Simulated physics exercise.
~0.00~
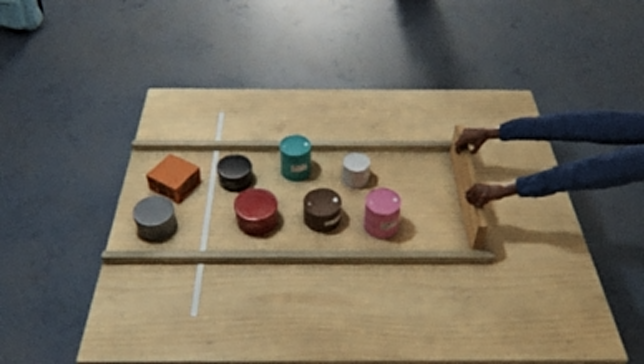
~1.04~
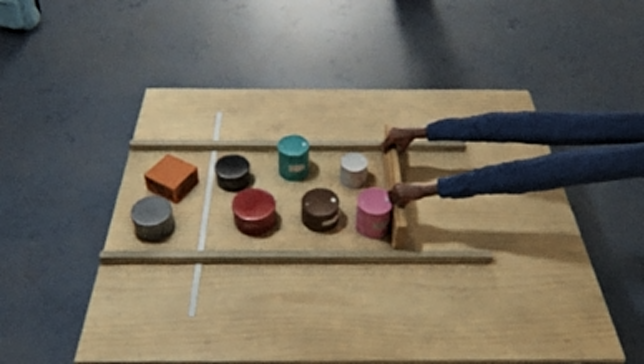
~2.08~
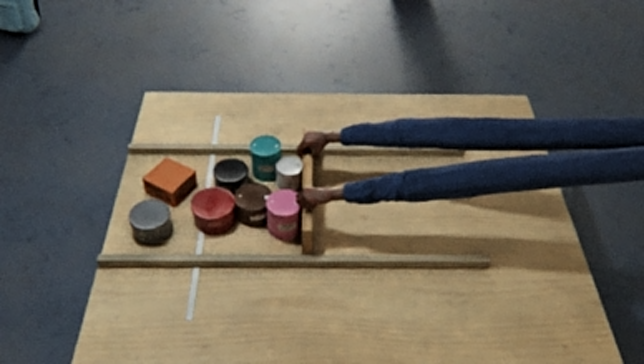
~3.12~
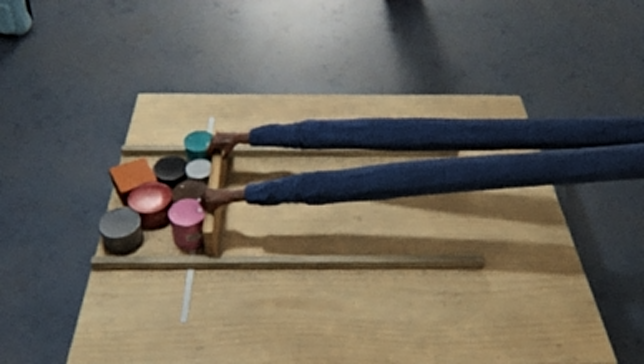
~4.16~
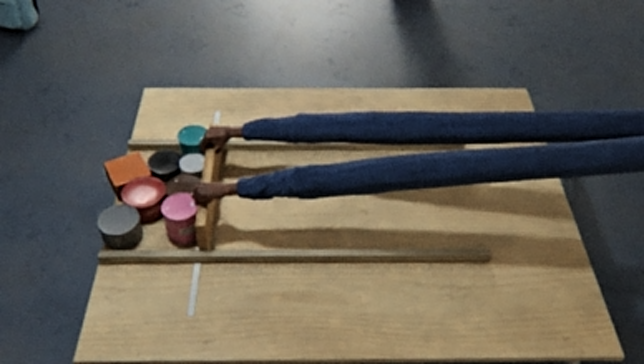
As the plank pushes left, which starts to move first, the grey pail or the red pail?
The red pail starts to move first, while the grey pail stays in place until the crowded containers are pushed further left.
